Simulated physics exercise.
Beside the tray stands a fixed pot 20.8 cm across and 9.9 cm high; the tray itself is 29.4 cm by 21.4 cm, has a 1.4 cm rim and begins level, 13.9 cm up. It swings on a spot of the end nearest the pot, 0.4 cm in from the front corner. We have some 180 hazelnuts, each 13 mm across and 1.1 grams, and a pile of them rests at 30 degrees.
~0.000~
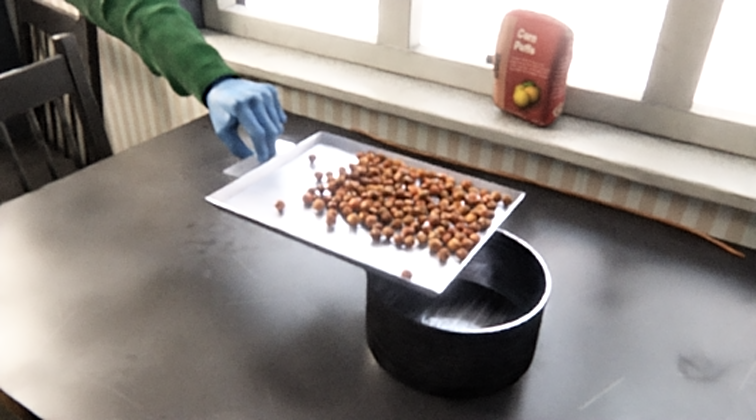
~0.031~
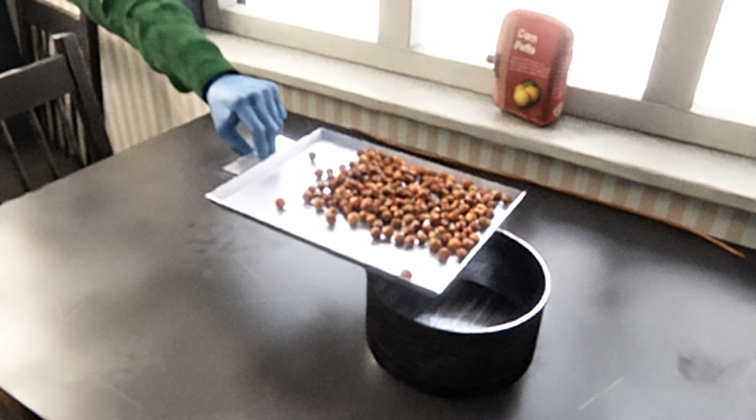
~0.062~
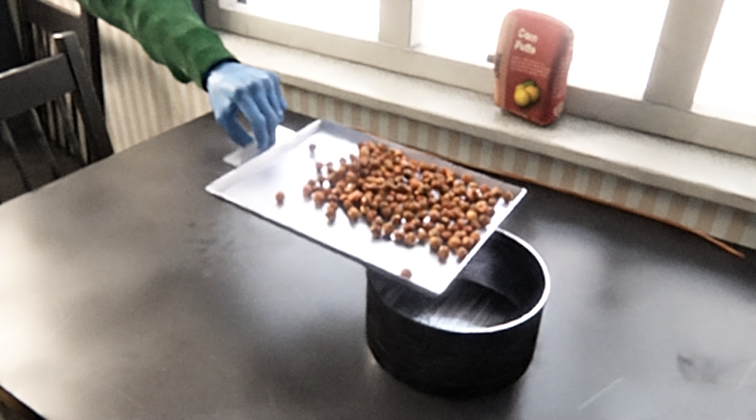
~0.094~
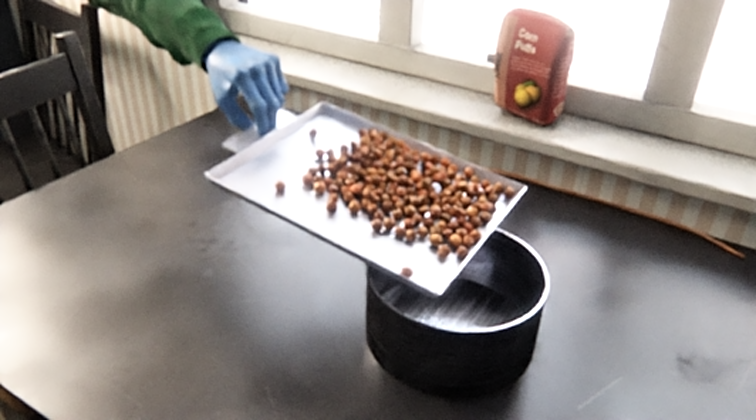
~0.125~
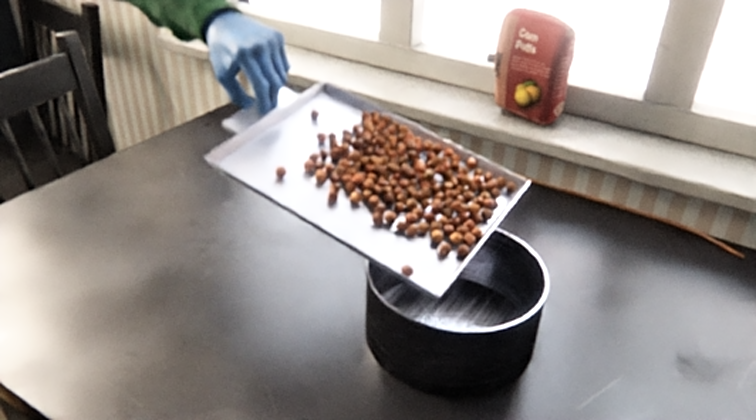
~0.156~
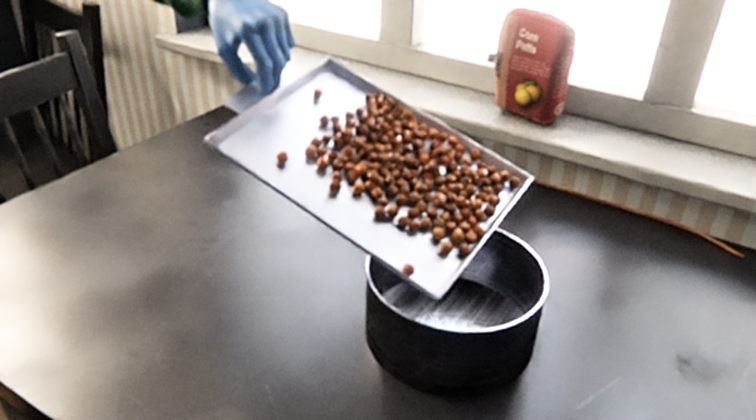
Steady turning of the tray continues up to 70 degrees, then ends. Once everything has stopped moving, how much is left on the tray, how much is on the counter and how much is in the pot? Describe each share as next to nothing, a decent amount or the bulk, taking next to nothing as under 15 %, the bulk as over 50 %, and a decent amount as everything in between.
Tray: That should get only a little, counter: That should get more than half, pot: That should get only a little.
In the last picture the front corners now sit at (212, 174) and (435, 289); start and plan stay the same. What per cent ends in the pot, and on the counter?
Final per cent - pot 0, counter 100.
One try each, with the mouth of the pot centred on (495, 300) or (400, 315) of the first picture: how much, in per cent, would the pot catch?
Around 70 per cent, then around 35 per cent.
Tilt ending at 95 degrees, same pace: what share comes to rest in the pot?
That would give about 0 per cent.
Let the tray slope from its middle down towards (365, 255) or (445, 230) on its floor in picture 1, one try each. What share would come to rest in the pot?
The share comes to about 0 in a hundred, then about 50 in a hundred.
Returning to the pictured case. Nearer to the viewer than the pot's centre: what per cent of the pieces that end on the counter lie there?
Share: Some 90 %.
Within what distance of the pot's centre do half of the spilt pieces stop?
Distance: Some 26 cm.
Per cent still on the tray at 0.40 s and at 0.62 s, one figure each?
Close to 100 at the first time and 10 at the second.
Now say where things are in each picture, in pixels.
In the first frame, tray tilt 0 degrees, front corners at (214, 198) and (436, 286); middle of the pieces at (400, 195); pot at (457, 268).
In the second frame, tray tilt 1 degrees, front corners at (214, 195) and (436, 286); middle of the pieces at (400, 193).
In the third frame, tray tilt 3 degrees, front corners at (214, 187) and (436, 287), lowest corner right front; middle of the pieces at (401, 189).
In the fourth frame, tray tilt 7 degrees, front corners at (213, 174) and (436, 288), lowest corner right front; middle of the pieces at (402, 181).
In the fifth frame, tray tilt 13 degrees, front corners at (213, 157) and (436, 289), lowest corner right front; middle of the pieces at (405, 172).
In the sixth frame, tray tilt 19 degrees, front corners at (213, 139) and (437, 290), lowest corner right front; middle of the pieces at (408, 162); pot at (456, 268). The tray's pace is about 195 degrees a second.
Then, at 0.30 s, tilt 47 degrees; the tray holds 100 %, the pot 0 %.
Then, at 0.40 s, tilt 65 degrees; the tray holds 100 %, the pot 0 %.
Then, at 0.62 s, tilt 70 degrees; the tray holds 10 %, the pot 0 %.
In the end, at 1.8 s, tray 0 %, counter 95 %, pot 5 %.
